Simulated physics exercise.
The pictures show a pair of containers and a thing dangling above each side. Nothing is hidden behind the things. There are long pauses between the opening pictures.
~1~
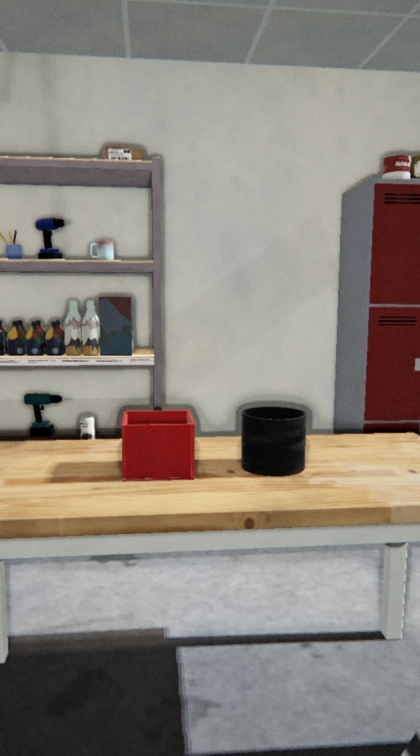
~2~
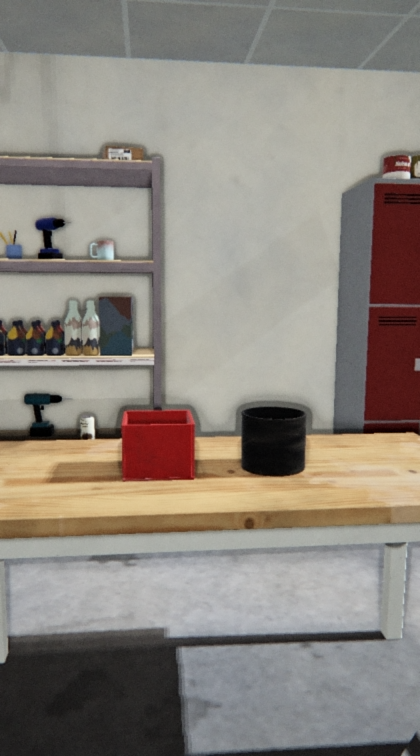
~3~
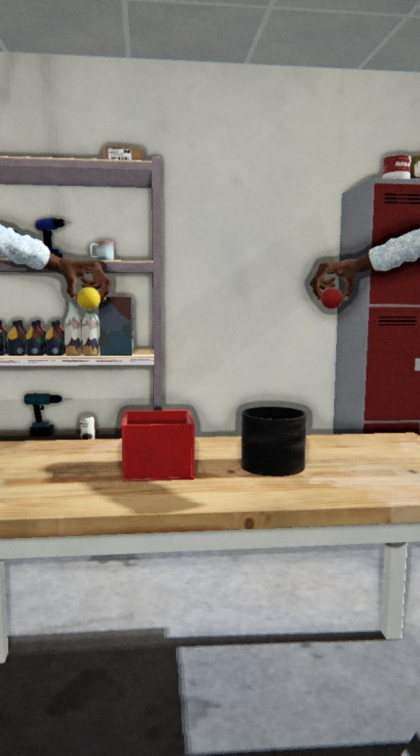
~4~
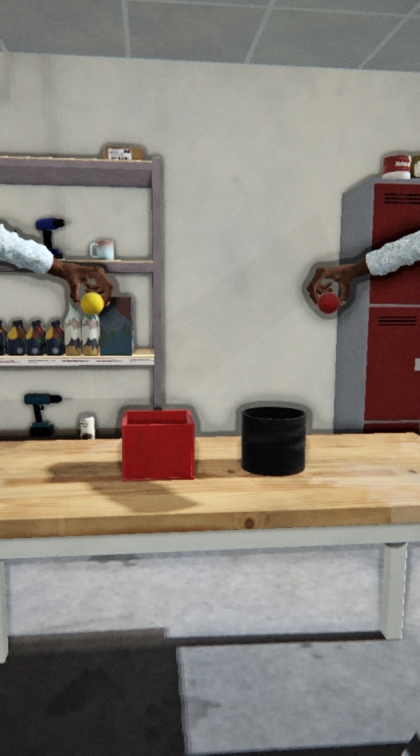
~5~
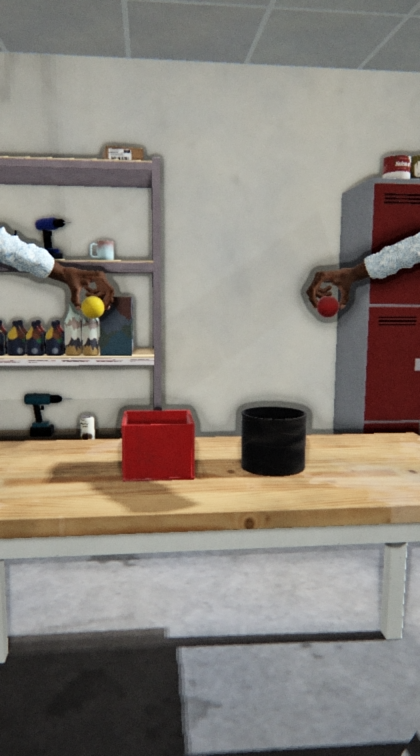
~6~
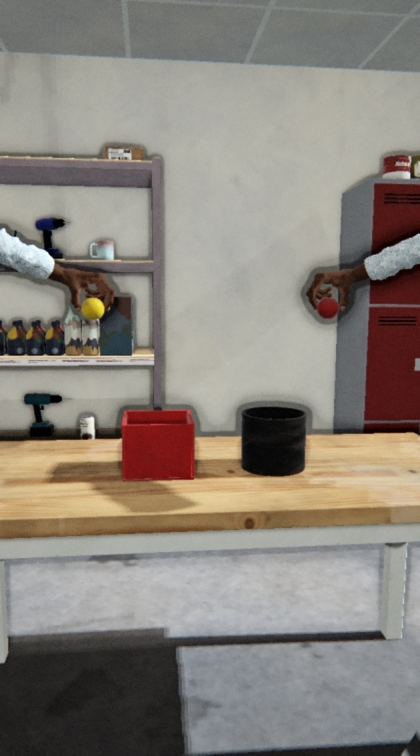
In a workshop, a red box and a black pot sat on a wooden table before two hands appeared, holding a yellow lemon on the left and a red tomato on the right, barely shifting.
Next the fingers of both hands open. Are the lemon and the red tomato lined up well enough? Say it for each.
In the end the lemon falls beside it; the red tomato falls beside it.
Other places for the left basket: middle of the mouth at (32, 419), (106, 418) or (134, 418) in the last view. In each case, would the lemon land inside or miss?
The lemon ends up outside; drops into the container; misses.
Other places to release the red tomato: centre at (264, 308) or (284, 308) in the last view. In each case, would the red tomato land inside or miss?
The red tomato is caught; drops into the container.
Then, 0.20 s later than the last frame, lemon dropping near (94, 355); red tomato dropping near (326, 352).
When it is over, the lemon ends up outside, near (96, 461); the red tomato ends up outside, near (323, 455).
